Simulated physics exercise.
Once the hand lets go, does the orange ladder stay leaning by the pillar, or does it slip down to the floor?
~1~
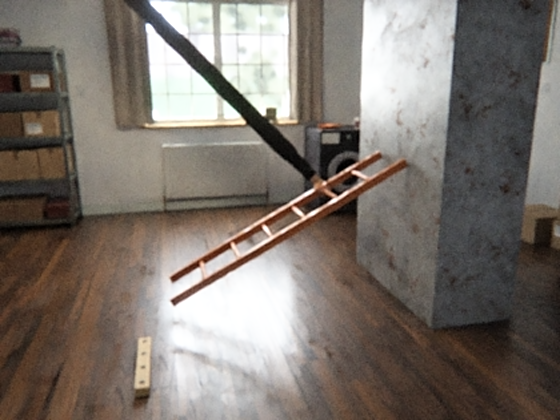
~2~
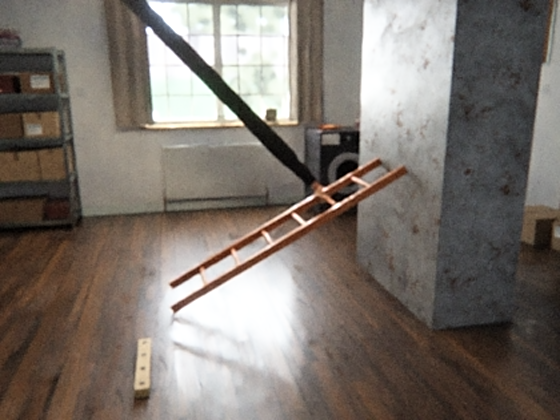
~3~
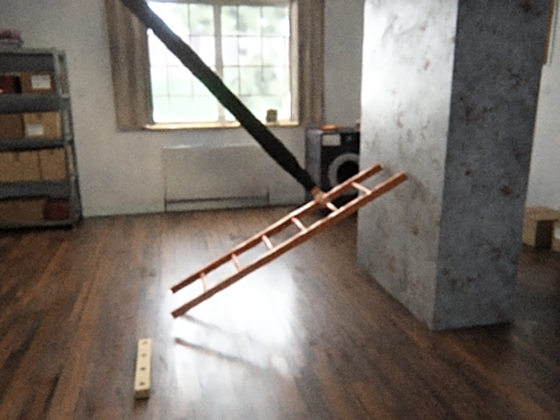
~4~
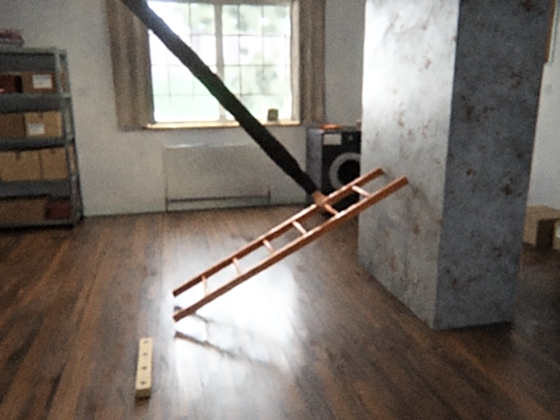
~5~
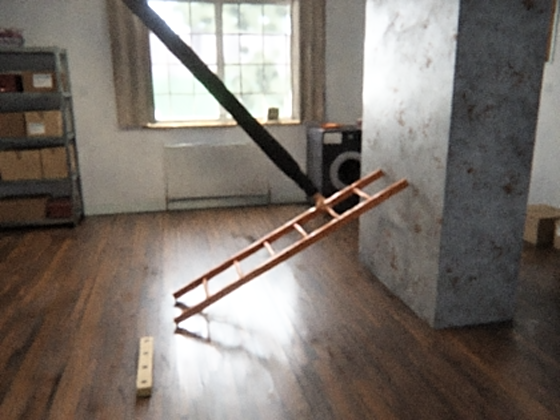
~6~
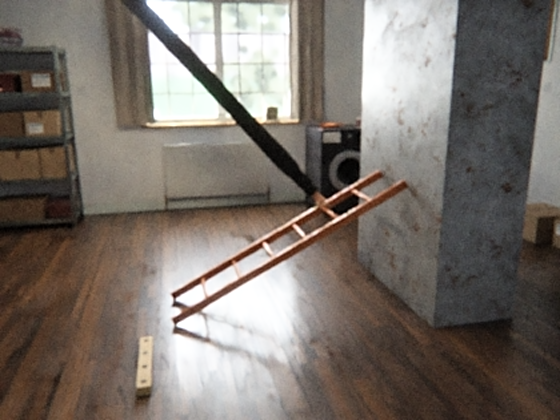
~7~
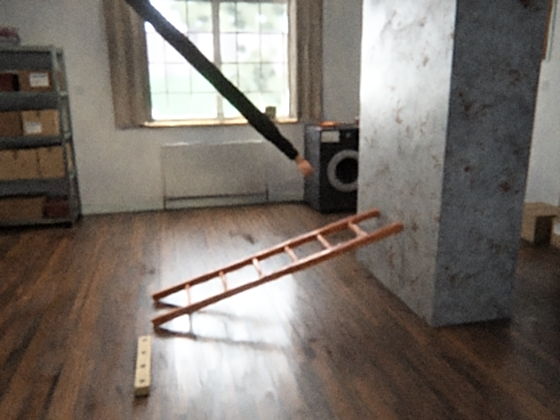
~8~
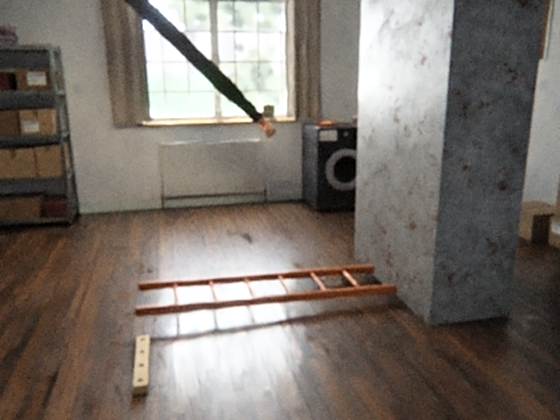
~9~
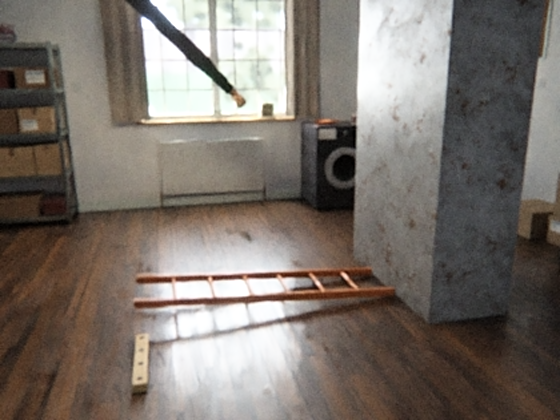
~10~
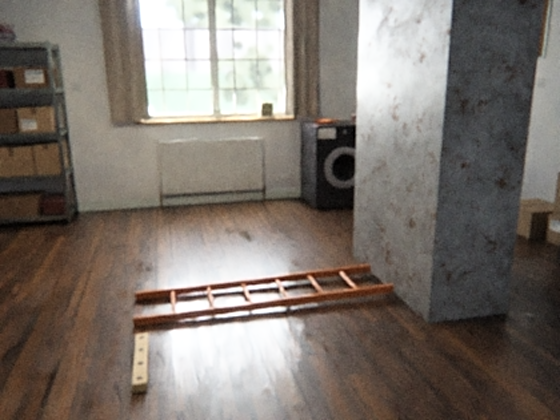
The orange ladder slips down. Its feet slide out to the left and it ends up lying on the floor.
